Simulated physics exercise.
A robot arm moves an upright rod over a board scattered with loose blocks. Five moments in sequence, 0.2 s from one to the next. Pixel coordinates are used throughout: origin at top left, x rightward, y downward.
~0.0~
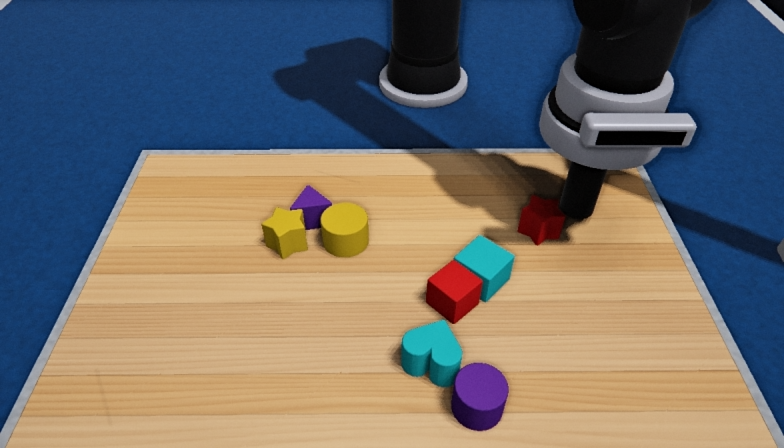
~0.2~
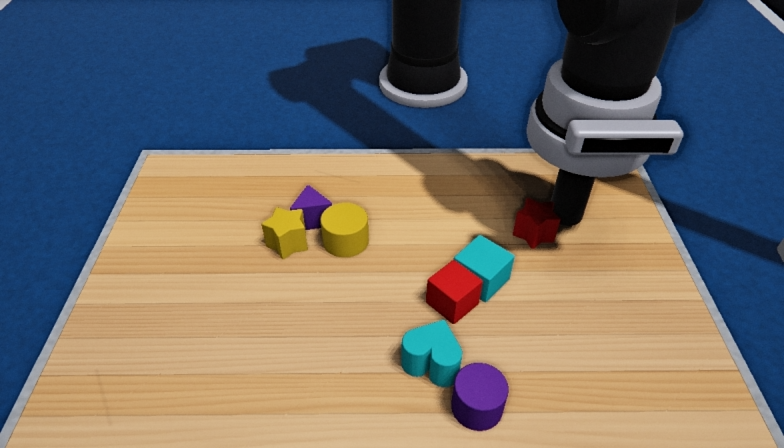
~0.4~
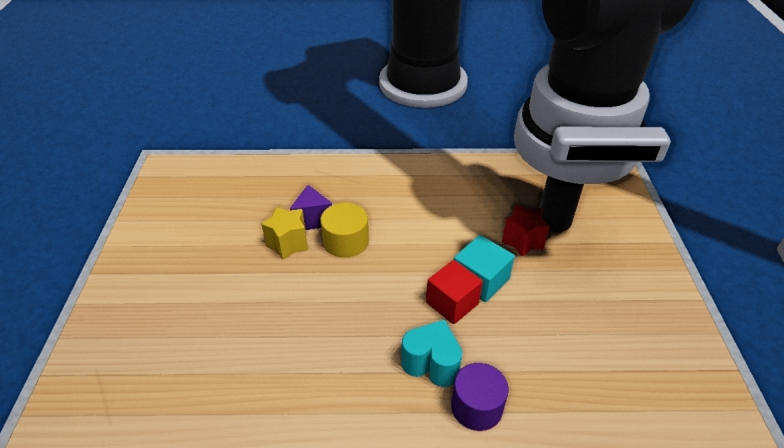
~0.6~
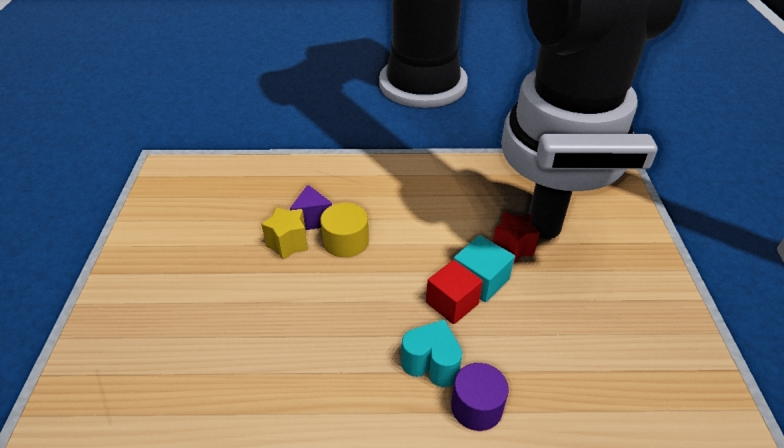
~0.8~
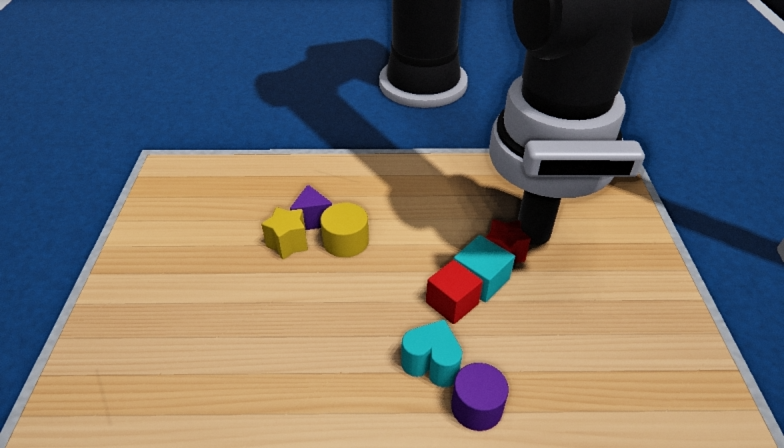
Red star sliding left and toward the viewer, pushed by a robot arm's black rod, up against a turquoise square block.
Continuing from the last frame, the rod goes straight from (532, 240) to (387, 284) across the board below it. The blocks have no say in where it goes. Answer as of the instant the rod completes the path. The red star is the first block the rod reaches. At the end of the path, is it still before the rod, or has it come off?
Still in front.
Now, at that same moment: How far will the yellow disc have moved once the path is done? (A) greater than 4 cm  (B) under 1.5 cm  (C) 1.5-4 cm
I choose B.
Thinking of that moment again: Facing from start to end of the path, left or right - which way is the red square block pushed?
Answer: Left.
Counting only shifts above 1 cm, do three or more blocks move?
It seems so.
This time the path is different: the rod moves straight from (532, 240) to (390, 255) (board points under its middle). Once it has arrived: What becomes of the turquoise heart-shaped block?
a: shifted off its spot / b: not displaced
The one that fits is a, shifted off its spot.
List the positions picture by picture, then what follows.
Rod tip at (576, 208); block tops, yellow disc at (344, 218); turquoise heart-shaped block at (434, 342); red square block at (455, 279); turquoise square block at (485, 256); red star at (544, 208), in the first picture.
Rod at (565, 215); red star at (539, 210), in the second picture.
Rod at (554, 221); red star at (528, 217), in the third picture.
Rod at (544, 227); red star at (518, 225), in the fourth picture.
Rod at (533, 233); yellow disc at (344, 218); turquoise heart-shaped block at (434, 342); red square block at (455, 279); turquoise square block at (485, 256); red star at (508, 232), in the fifth picture.
What follows on the original path. One third of the way, rod at (486, 247); turquoise heart-shaped block at (431, 349); red square block at (438, 307), turned 30° anticlockwise; turquoise square block at (451, 275), turned 25° anticlockwise; red star at (461, 245), turned 20° anticlockwise.
Two thirds of the way, rod at (437, 262); turquoise heart-shaped block at (424, 373), turned 15° clockwise; red square block at (427, 333), turned 55° anticlockwise; turquoise square block at (423, 296), turned 50° anticlockwise; red star at (410, 260), turned 20° anticlockwise.
At the end, rod at (387, 277); yellow disc in place; turquoise heart-shaped block at (427, 378); red square block at (426, 336), turned 60° anticlockwise; turquoise square block at (417, 298), turned 55° anticlockwise; red star at (355, 275), turned 15° anticlockwise.
